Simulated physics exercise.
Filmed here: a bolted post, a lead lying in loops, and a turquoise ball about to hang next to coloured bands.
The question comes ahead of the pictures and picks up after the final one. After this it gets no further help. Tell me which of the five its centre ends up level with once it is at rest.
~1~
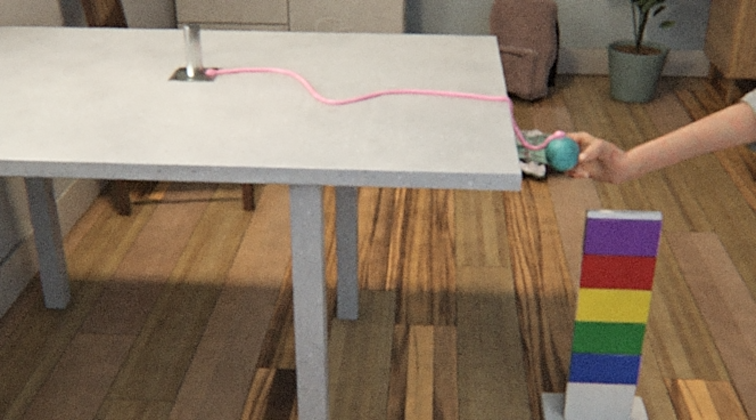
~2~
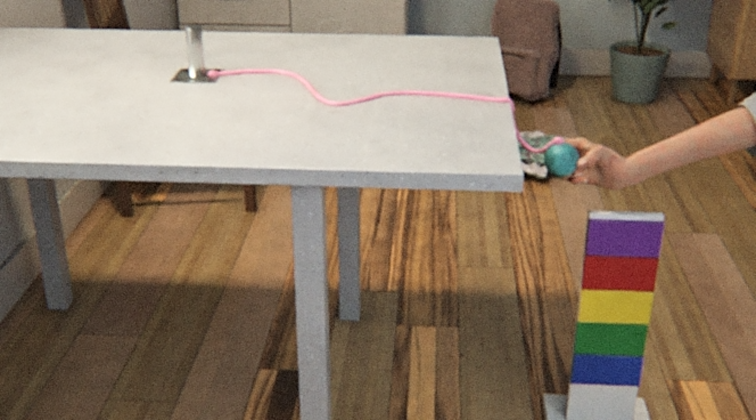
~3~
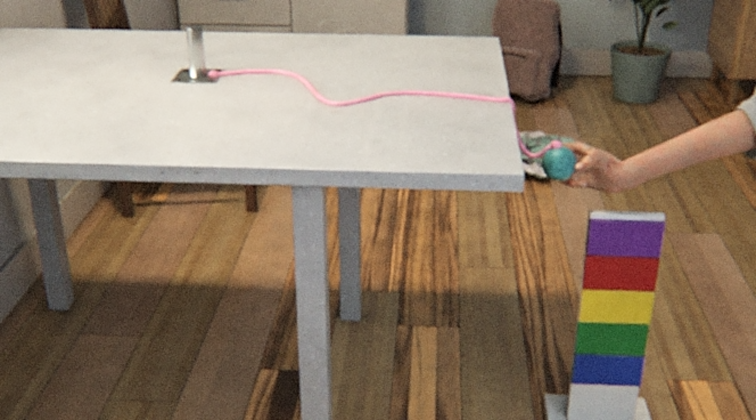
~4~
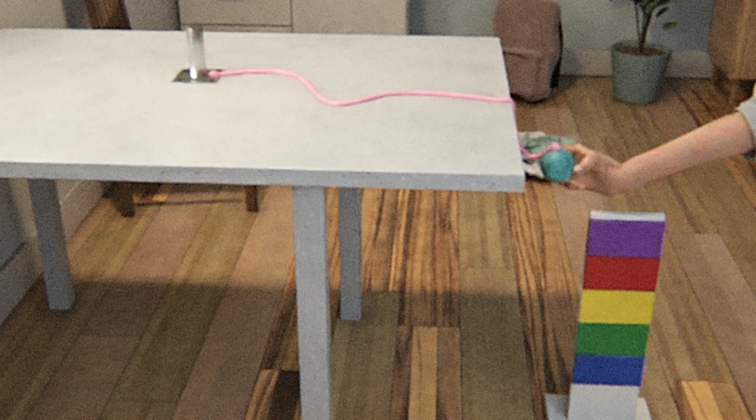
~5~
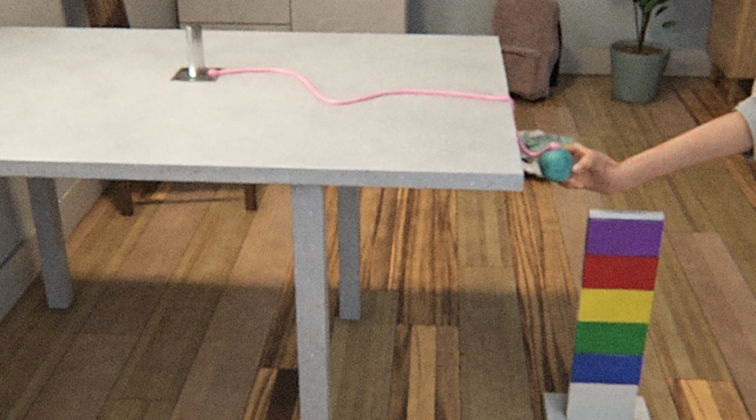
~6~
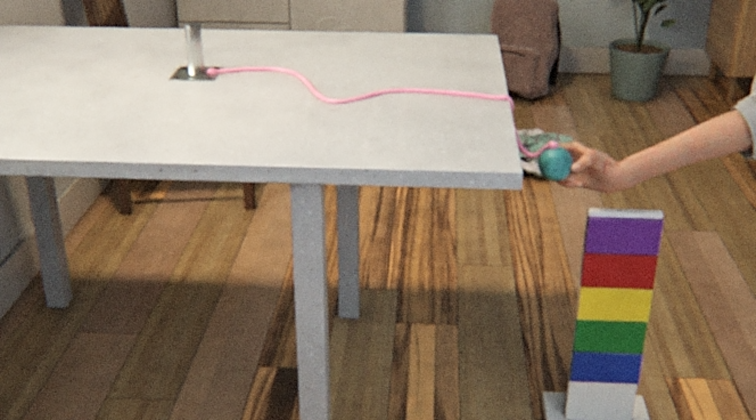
Its centre ends up level with red.
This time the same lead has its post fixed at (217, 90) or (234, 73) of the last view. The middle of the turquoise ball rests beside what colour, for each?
Going case by case, it's yellow and then yellow.
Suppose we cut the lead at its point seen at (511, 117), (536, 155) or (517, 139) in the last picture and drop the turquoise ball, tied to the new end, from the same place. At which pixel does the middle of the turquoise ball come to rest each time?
I'd expect it near (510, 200) on the first try, near (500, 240) on the second and near (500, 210) on the third.
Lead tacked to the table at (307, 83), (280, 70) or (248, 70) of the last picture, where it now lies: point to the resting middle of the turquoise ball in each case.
That would be (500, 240) for the first, (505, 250) for the second and (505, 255) for the third.
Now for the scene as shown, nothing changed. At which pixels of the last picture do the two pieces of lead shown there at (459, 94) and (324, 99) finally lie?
About (510, 118), and the other about (378, 89).
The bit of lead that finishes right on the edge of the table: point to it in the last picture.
Approximately at (446, 93) in the final frame.
Soon after, ball near (467, 244); level with red.
After that, ball near (511, 259); level with red.
In the end, ball near (505, 260); level with red. Its middle rests at the red band.
